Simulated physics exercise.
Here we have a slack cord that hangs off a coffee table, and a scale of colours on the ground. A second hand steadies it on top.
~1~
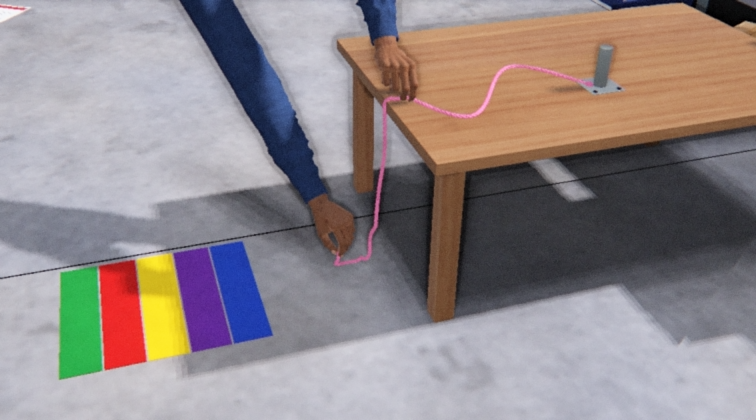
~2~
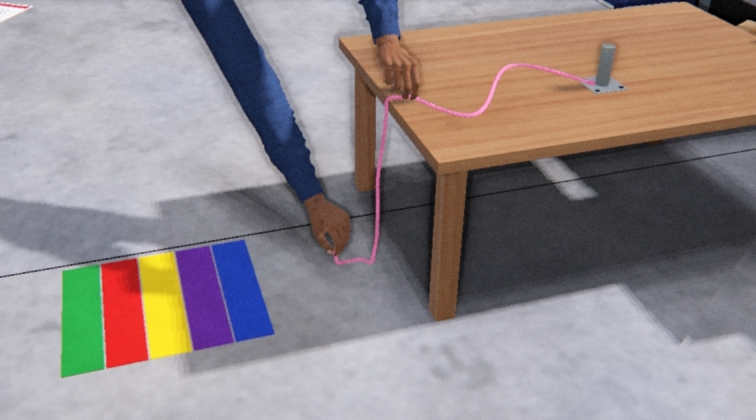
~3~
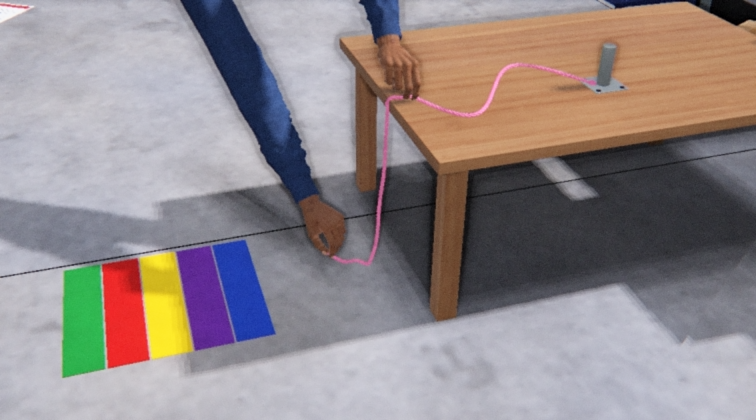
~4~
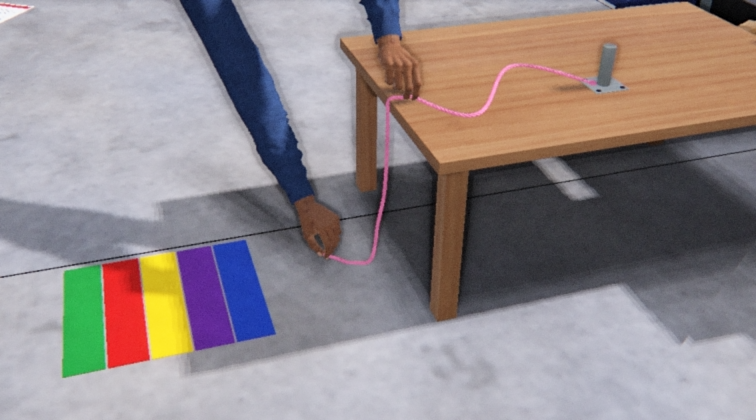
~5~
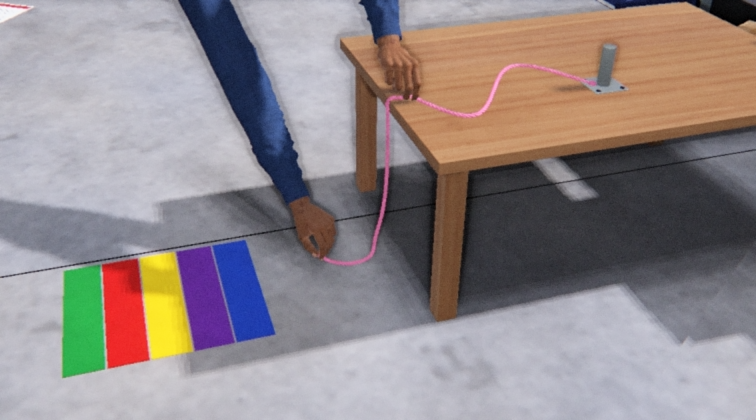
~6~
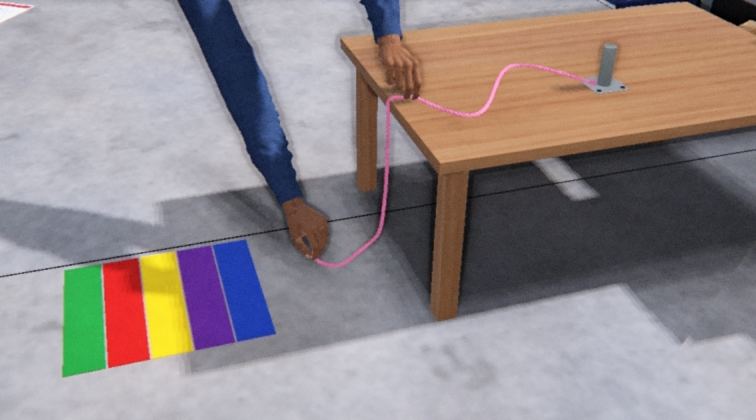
At the start, a pink cord runs from a gray post across a wooden table and over its edge, one hand resting by the edge and another holding the low end near a multicolored striped panel. The lower hand then moves slightly left, drawing the cord's end closer to the stripes.
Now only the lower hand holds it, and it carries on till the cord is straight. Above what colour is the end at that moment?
Over green.
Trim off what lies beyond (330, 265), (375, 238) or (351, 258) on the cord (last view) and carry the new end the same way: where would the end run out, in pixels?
In that order: (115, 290), (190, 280) and (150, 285).
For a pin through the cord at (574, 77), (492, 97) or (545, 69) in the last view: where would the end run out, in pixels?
In that order: (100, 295), (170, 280) and (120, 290).
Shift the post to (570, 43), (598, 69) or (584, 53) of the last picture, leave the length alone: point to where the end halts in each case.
About (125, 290), (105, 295) and (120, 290).
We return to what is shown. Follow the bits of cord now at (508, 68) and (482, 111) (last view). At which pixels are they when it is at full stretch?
At (501, 94), then (390, 110).
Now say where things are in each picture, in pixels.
End (338, 253); blue (248, 320); purple (208, 328); yellow (166, 336); red (124, 345); green (80, 354), in the first frame.
End (334, 252); cord through (559, 73) (498, 77) (478, 113) (401, 98) (379, 169) (376, 240), in the second frame.
End (329, 253), in the third frame.
End (324, 254); cord through (561, 73) (499, 77) (479, 114) (403, 98) (386, 169) (376, 241), in the fourth frame.
End (319, 255), in the fifth frame.
End (312, 256); cord through (561, 73) (500, 77) (479, 113) (403, 98) (387, 168) (374, 239), in the sixth frame.
Soon after, end near (165, 283); over yellow.
Then, end near (115, 292); over red.
At full stretch, end near (86, 297); over green. The end stops over the green strip.
